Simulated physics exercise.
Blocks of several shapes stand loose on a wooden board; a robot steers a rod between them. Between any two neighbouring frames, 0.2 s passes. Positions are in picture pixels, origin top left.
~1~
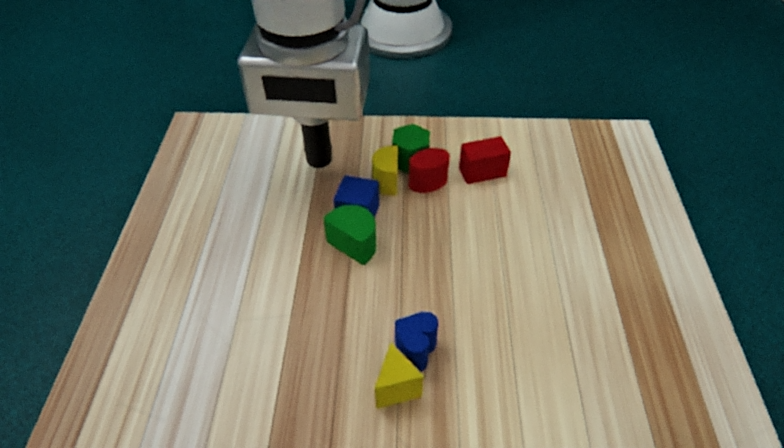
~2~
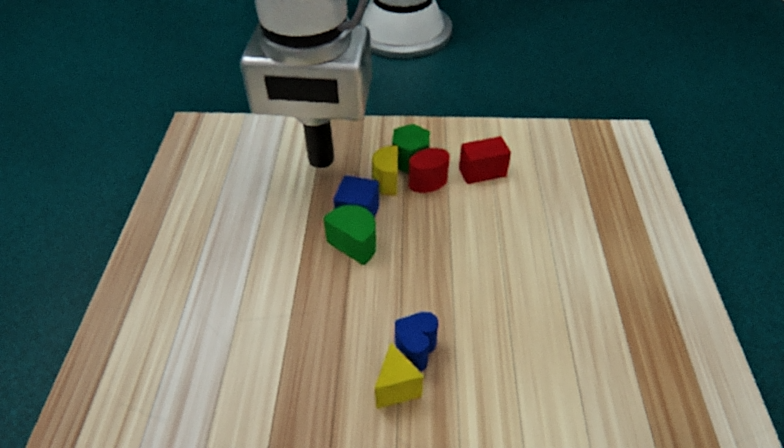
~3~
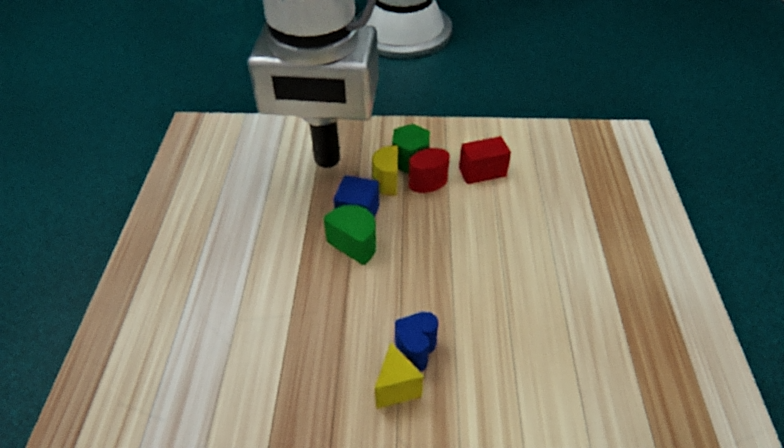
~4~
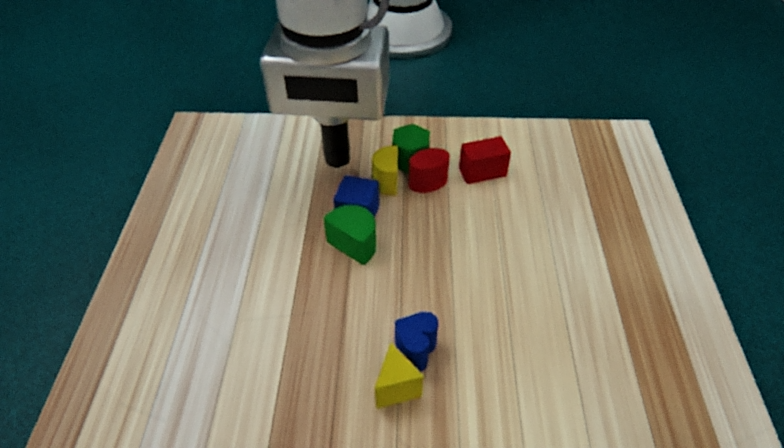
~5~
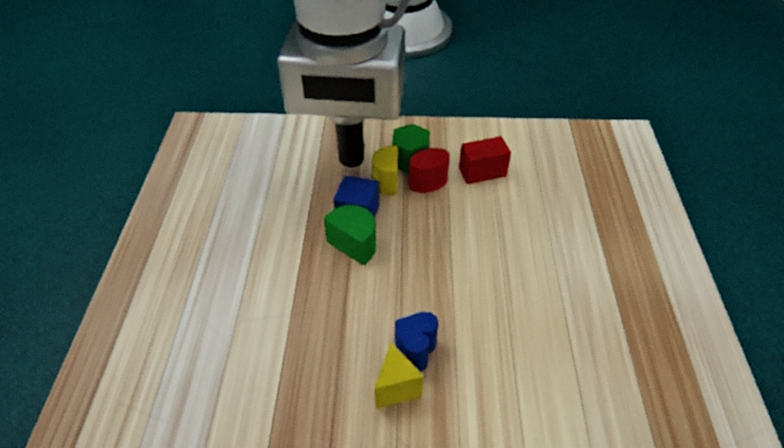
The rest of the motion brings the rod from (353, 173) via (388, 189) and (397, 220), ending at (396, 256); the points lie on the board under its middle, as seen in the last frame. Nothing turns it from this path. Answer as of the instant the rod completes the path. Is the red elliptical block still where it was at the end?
No, it doesn't check out.
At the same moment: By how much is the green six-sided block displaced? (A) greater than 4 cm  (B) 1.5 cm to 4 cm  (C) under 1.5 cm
C - under 1.5 cm.
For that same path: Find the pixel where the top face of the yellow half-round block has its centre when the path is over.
Put as a pixel place, it's (426, 179).
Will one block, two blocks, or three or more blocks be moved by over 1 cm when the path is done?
Counting only shifts above 1 cm, I get two blocks.
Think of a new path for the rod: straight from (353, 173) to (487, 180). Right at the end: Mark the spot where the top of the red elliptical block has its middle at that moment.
The centre of its top will be at (481, 176).
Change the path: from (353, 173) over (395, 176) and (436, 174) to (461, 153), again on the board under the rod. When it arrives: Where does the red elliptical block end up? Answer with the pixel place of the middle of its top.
About (459, 167).
The first path, step by step. One third of the way, rod at (388, 176); yellow half-round block at (415, 172); red elliptical block at (442, 160), turned 35° anticlockwise.
Two thirds of the way, rod at (397, 208); yellow half-round block at (426, 179), turned 35° anticlockwise; red elliptical block at (445, 161), turned 45° anticlockwise.
At the end, rod at (396, 244); blue four-sided block still; yellow half-round block at (426, 179), turned 35° anticlockwise; green six-sided block still; red elliptical block at (445, 161), turned 45° anticlockwise.
